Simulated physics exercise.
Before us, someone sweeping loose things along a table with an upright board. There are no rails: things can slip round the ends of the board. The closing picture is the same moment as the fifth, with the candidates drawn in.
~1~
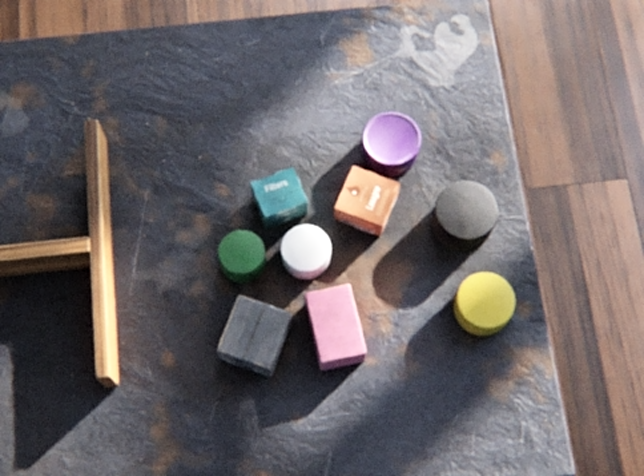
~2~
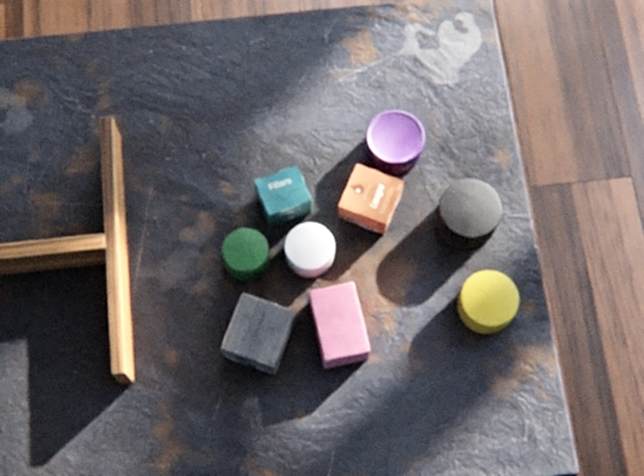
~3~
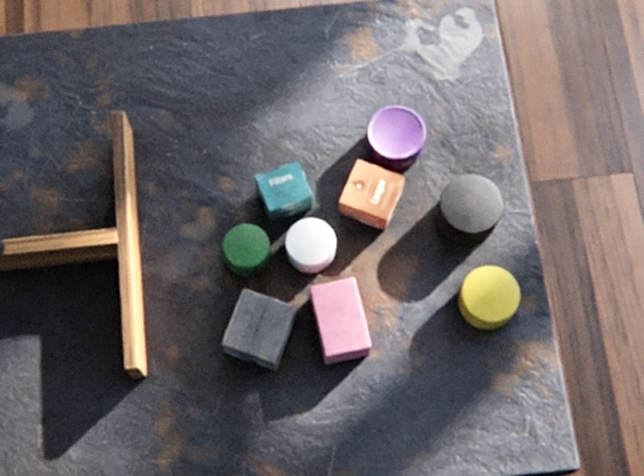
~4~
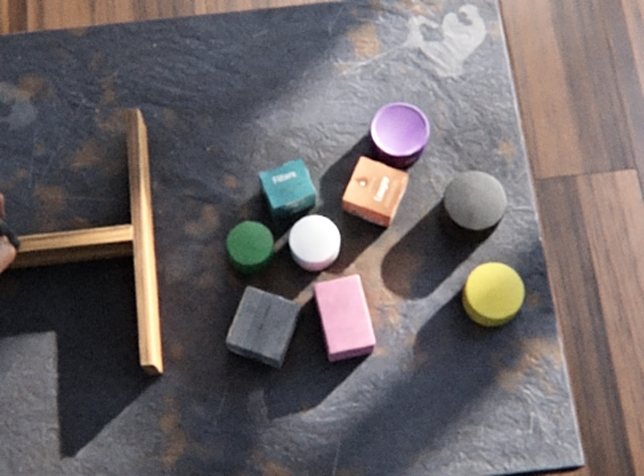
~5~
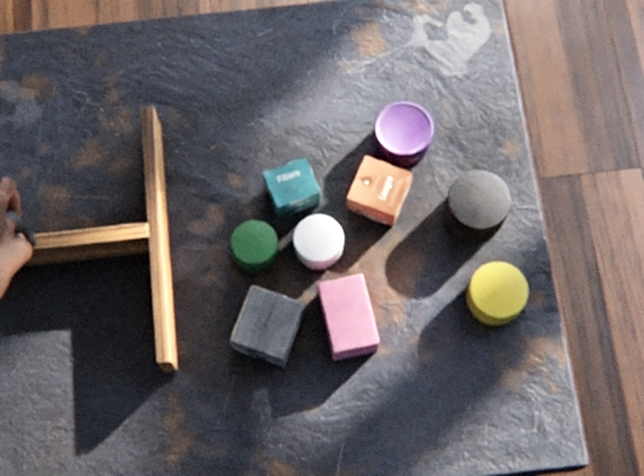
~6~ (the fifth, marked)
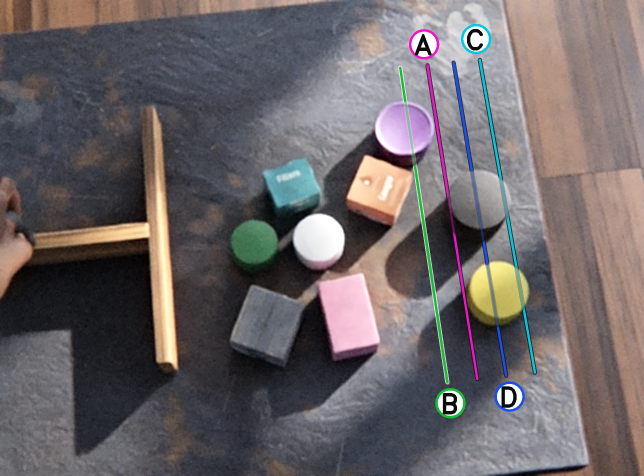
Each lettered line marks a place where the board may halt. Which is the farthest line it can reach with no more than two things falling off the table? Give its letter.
No farther than A.
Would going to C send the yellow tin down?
Yes.
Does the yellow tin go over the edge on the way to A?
Yes.
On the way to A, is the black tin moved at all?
Yes.
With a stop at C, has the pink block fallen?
Yes.
On the marked copy, A at (451, 214); B at (423, 217); C at (506, 209); D at (479, 211).
With A. Early on, board (263, 217); pink block (362, 316); grey box (309, 311).
Further on, board (370, 206); black tin (506, 207); yellow tin (519, 292).
At the end, board (450, 198); yellow tin over the edge; black tin over the edge; two fallen.
As for the rest, B is within the limit but short; C drops five; D drops five.
